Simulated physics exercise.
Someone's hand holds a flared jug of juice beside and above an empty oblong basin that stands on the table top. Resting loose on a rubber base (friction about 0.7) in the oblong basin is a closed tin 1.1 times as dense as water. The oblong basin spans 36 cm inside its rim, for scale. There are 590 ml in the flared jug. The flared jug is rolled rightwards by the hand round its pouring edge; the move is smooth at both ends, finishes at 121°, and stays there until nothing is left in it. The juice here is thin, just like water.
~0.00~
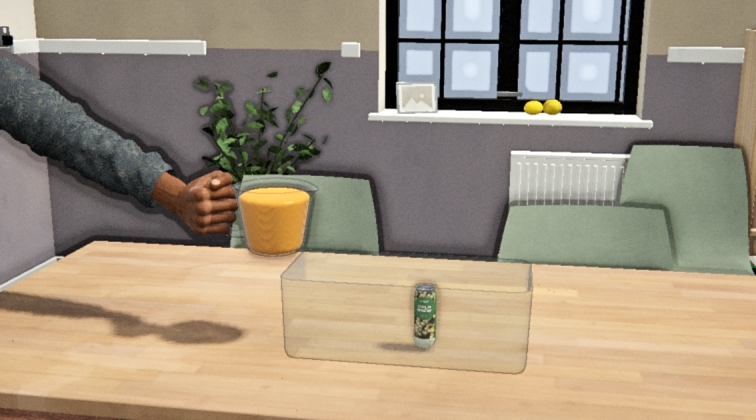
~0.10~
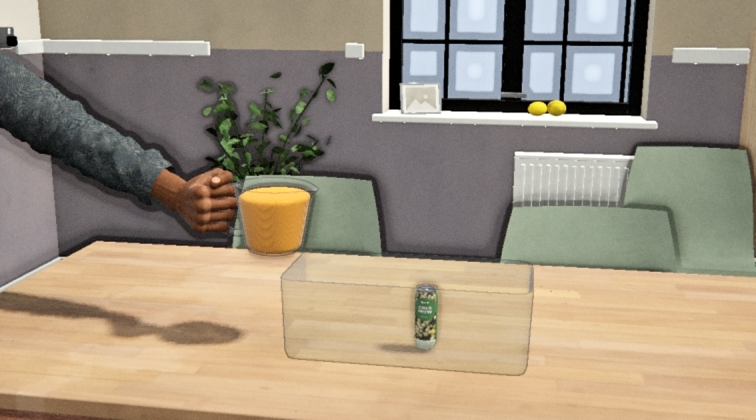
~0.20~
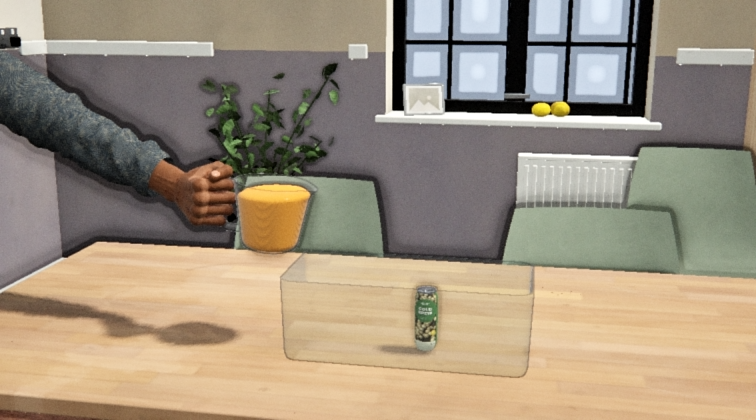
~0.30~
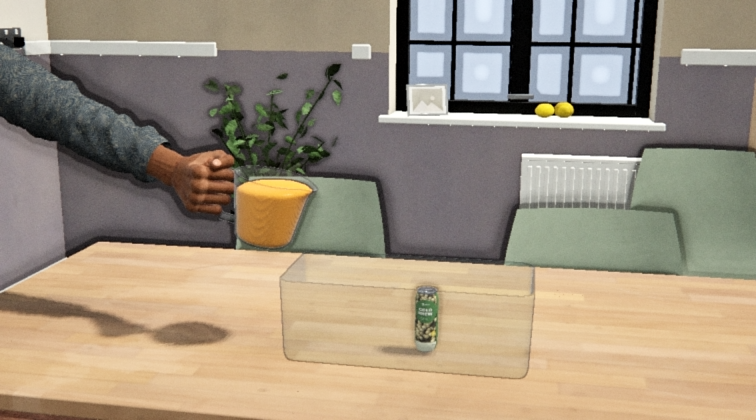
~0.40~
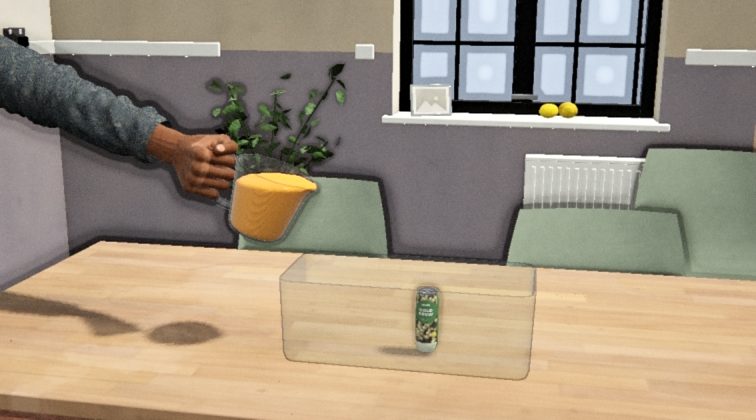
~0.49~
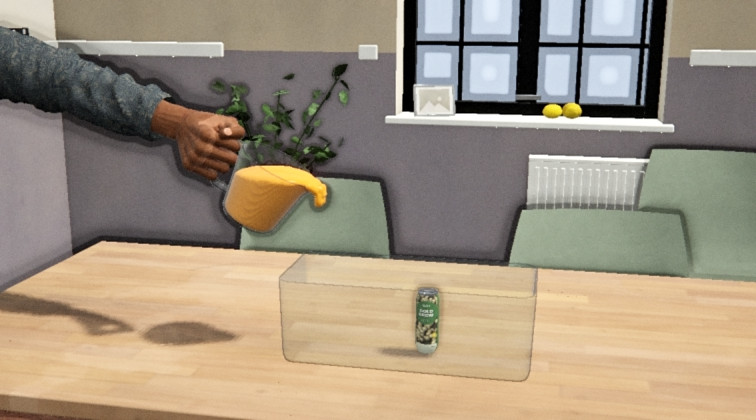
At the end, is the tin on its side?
It does not keel over.
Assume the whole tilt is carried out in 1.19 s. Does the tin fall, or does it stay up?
Result: Tin upright.
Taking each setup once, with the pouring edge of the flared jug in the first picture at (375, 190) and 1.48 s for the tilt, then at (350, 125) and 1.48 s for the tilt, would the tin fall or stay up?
Trial 1 - tin stays standing; trial 2 - tin stays standing.
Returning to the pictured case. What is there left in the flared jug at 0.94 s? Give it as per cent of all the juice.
About 40 per cent.
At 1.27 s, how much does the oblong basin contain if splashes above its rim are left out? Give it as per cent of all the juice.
Near 92 in a hundred.
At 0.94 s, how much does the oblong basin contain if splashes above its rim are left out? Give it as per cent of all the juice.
I'd estimate some 32 percent of the liquid.
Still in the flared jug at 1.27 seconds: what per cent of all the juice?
I reckon near 1 per cent still sits there.
By 0.94 s the tilt is 85° and 40 per cent is still to pour; the tin stands where it began.
By 1.27 s the tilt is 115° and 1 per cent is still to pour; the tin stands where it began.
By 1.61 s the tilt is 121° and 0 per cent is still to pour; the tin stands where it began.
By 1.98 s the tilt is 121° and 0 per cent is still to pour; the tin stands where it began.
At rest the tin stands where it began.
